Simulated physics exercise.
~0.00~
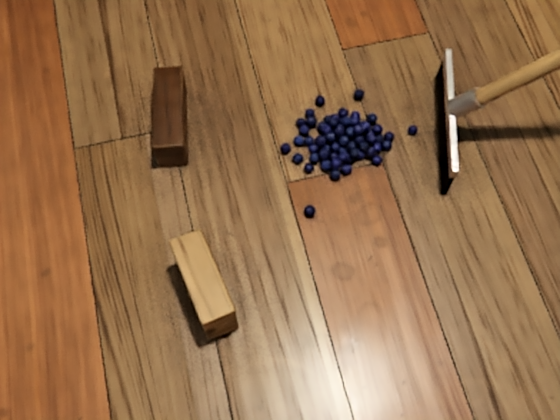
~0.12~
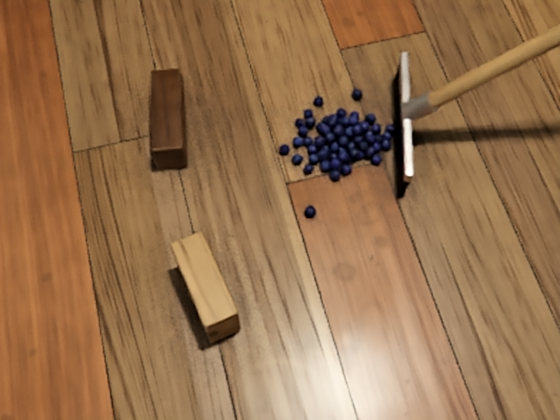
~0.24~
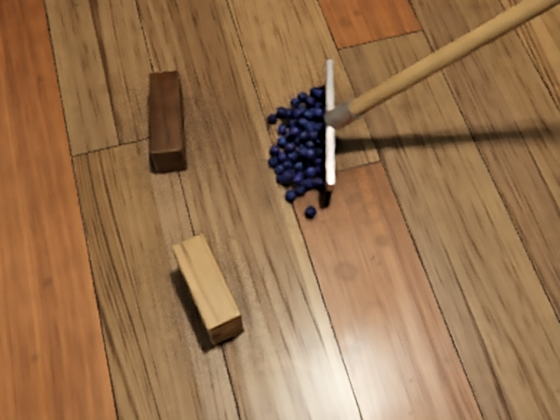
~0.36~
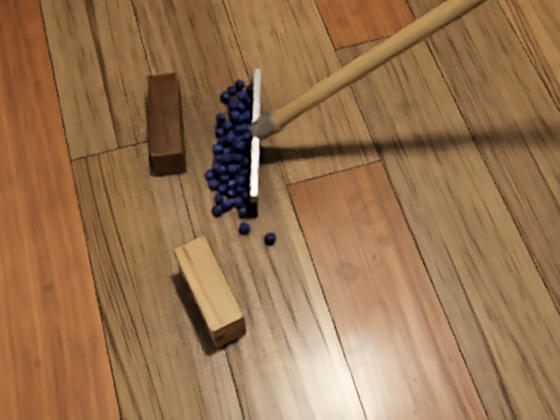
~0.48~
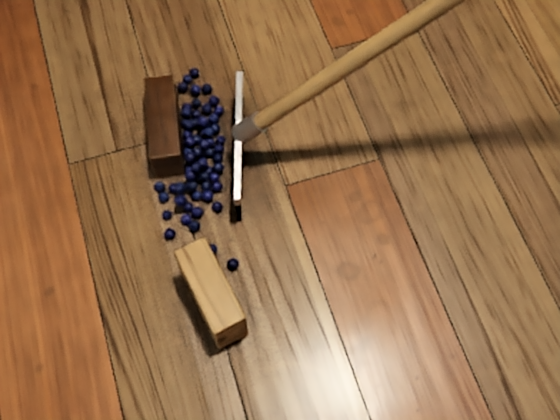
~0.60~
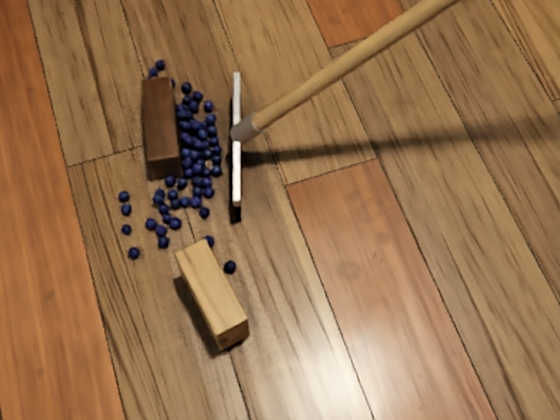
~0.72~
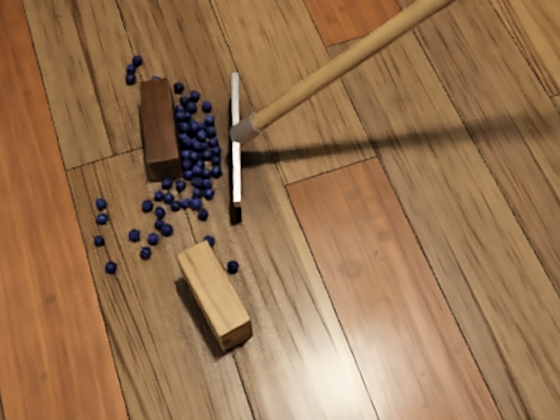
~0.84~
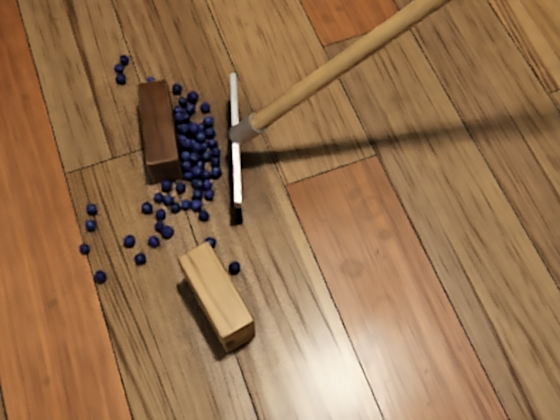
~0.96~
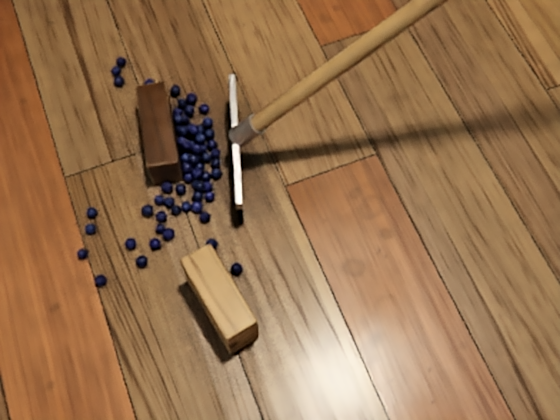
On a wood-plank floor, a squeegee with a long wooden handle stands to the right of a loose pile of dark blue berries, with a dark brown block and a pale wooden block further left. The squeegee slides left, meets the pile and pushes it into a tall band along its blade. The berries reach the dark block and bunch against it as the blade halts just short. Some spill through the gap between the blocks and roll left, while a few slip round the dark block's far end. Everything settles, with most berries still held between blade and blocks.
